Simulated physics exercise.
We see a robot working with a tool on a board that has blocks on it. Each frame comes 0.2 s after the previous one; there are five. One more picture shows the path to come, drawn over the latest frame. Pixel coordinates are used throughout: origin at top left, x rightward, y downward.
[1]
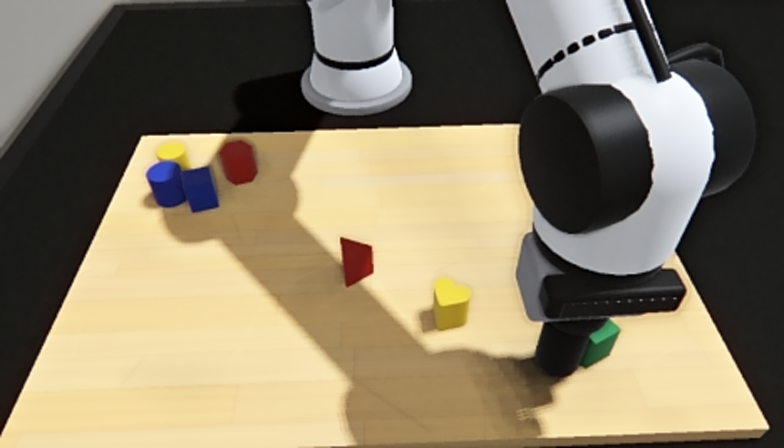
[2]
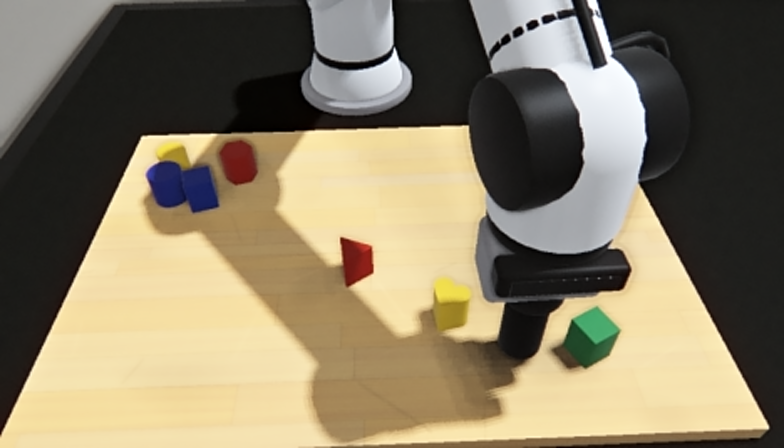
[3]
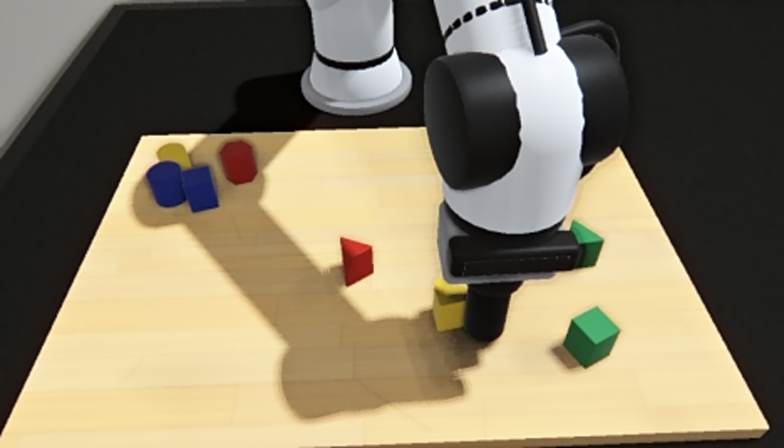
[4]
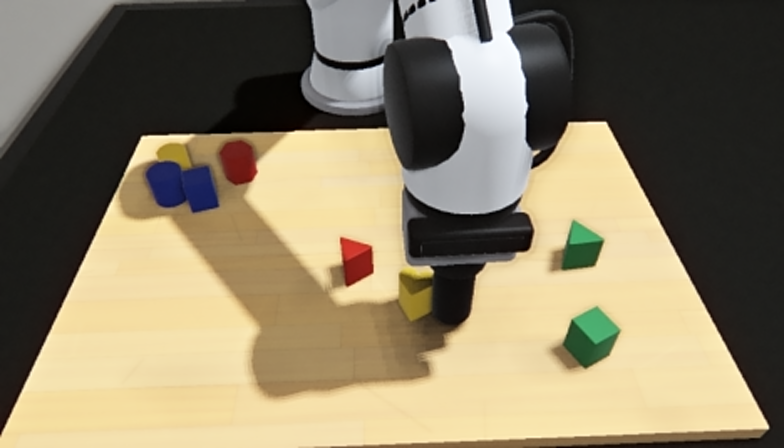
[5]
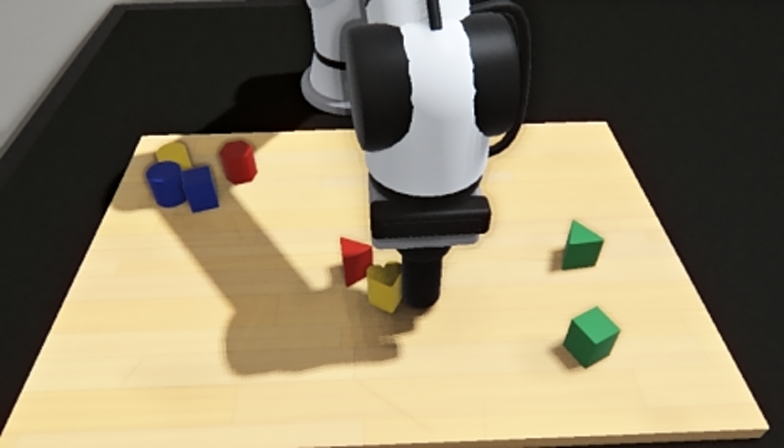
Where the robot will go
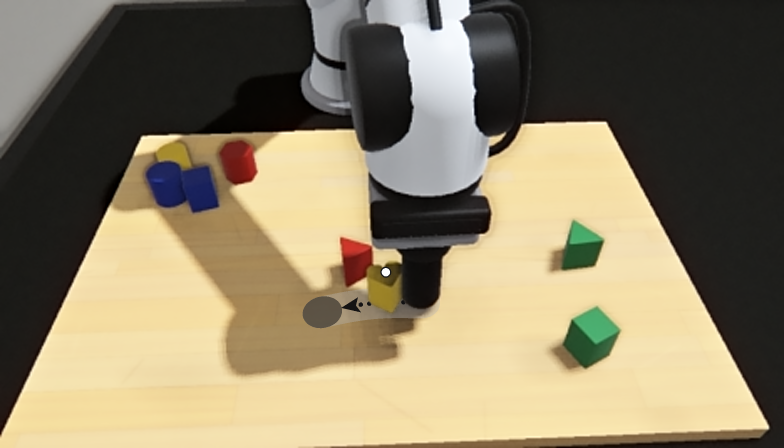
A white and black robot arm with a dark cylindrical tool works over a pale wooden board on a black surface, seen from above by a still camera. Blue, yellow and red blocks sit at the upper left, a red triangular block and yellow heart near the middle, and green blocks at the right. The arm sweeps left, uncovering the green triangle, then pushes the yellow heart left beside the red triangle.
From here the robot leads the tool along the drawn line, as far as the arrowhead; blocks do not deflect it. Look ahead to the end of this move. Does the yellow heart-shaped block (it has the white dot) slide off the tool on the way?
No - that is not the case.
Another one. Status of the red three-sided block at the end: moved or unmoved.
The answer is that it remains undisturbed.
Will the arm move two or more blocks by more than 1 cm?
I'd say no.
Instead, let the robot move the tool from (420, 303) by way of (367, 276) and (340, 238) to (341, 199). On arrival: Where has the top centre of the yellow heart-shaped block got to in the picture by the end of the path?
Its top middle is near (341, 267).
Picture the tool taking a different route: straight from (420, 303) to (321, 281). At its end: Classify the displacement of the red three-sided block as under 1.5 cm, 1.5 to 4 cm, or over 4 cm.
Travel: 1.5-4 cm.
The drawn path runs from (420, 303) via (371, 303), ending at (322, 312); the dot is on the yellow heart-shaped block.
On the path given first. Halfway along, tool at (369, 296); yellow heart-shaped block at (333, 275), turned 15° anticlockwise.
At the end, tool at (321, 304); red three-sided block not moved; yellow heart-shaped block at (284, 281).
